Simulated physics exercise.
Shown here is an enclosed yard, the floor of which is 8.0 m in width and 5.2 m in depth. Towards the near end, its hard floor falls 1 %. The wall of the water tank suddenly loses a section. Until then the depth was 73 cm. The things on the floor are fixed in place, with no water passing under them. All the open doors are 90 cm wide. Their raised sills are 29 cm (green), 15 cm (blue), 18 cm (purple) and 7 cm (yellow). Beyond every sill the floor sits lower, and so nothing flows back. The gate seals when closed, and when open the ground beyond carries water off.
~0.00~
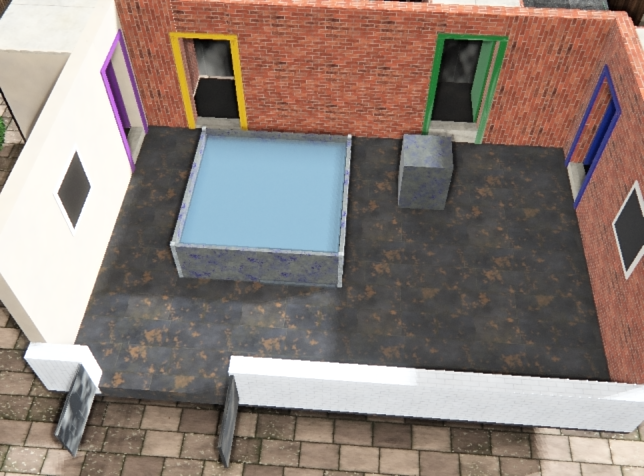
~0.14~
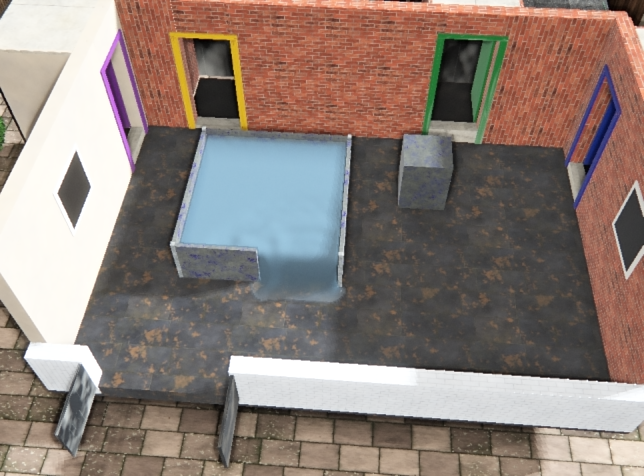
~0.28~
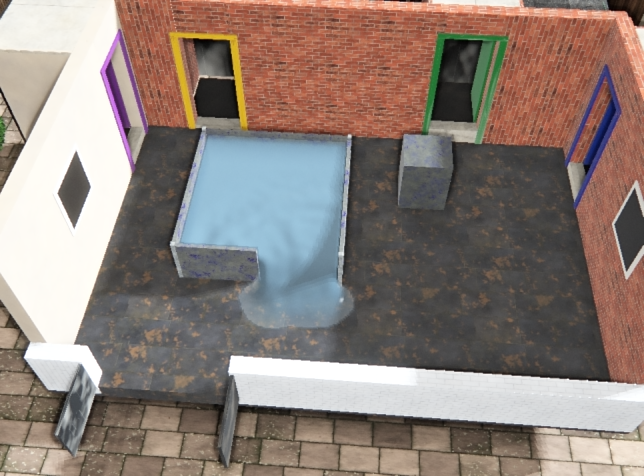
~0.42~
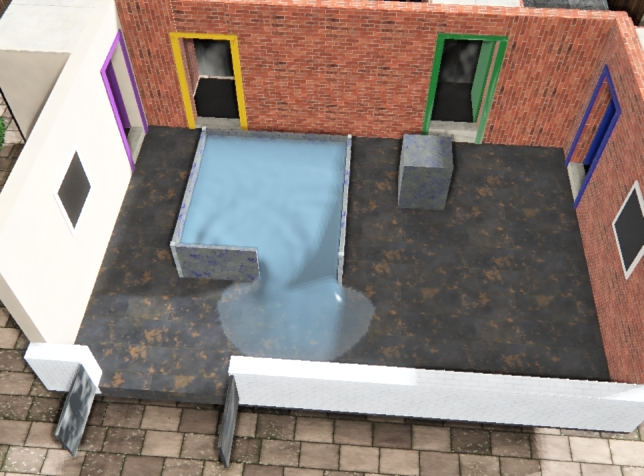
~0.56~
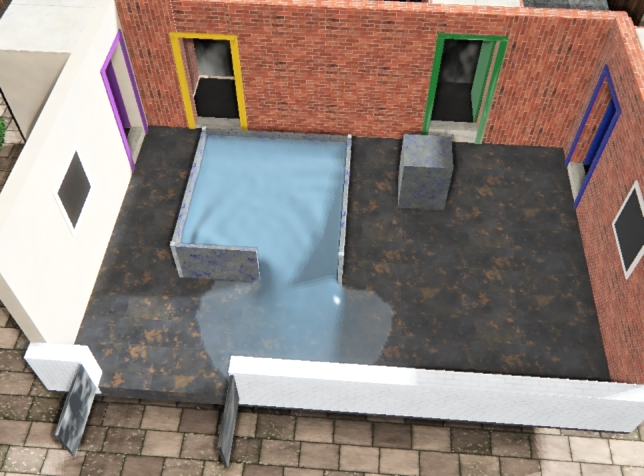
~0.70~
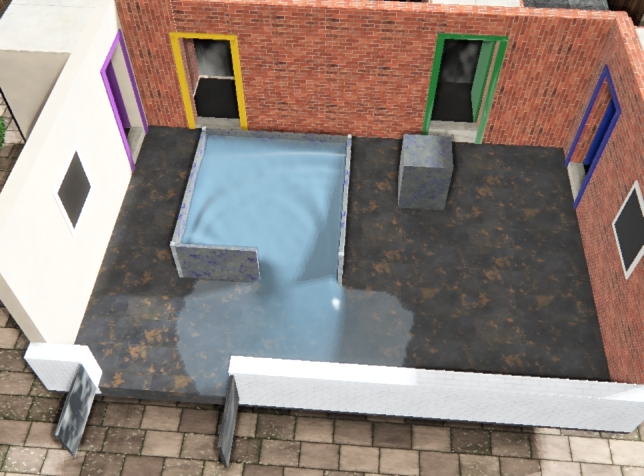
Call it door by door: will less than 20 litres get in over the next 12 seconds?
Green door - yes, less; blue door - yes, less; purple door - yes, less; yellow door - no, 20 litres or more.
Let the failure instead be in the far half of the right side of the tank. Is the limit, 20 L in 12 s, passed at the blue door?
Compared with the limit, blue is more.
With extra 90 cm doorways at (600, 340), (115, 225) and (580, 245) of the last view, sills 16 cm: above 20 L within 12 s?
First doorway gets there, second falls short, third falls short.
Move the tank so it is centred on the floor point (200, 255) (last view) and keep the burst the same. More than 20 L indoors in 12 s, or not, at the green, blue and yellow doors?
With respect to that limit, green ends up inside it, blue ends up inside it, yellow ends up inside it.
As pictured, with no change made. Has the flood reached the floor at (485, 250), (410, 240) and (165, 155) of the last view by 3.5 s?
Listed in sequence, the spots are drenched, bone dry and bone dry.
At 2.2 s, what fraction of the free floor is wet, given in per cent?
Covered: Roughly 30 %.
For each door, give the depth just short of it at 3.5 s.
In centimetres, the green door has 0, the blue door 4, the purple door 0 and the yellow door 0.
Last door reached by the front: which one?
It's the yellow door.
After 1.4 s water covers 20 % of the floor and is deepest (52 cm) near (300, 373); green door not reached, blue door not reached, purple door not reached, yellow door not reached.
After 2.2 s water covers 30 % of the floor and is deepest (48 cm) near (287, 373); green door not reached, blue door not reached, purple door not reached, yellow door not reached.
After 3.5 s water covers 55 % of the floor and is deepest (35 cm) near (602, 407); green door not reached, blue door 4 cm at the sill, 0 L in, purple door not reached, yellow door not reached.
After 7.0 s water covers 90 % of the floor and is deepest (20 cm) near (577, 405); green door 13 cm at the sill, 0 L in, blue door 14 cm at the sill, 2 L in, purple door 5 cm at the sill, 0 L in, yellow door 7 cm at the sill, 4 L in.
After 12.0 s water covers 100 % of the floor and is deepest (14 cm) near (298, 385); green door 8 cm at the sill, 0 L in, blue door 10 cm at the sill, 4 L in, purple door 9 cm at the sill, 0 L in, yellow door 12 cm at the sill, 62 L in.
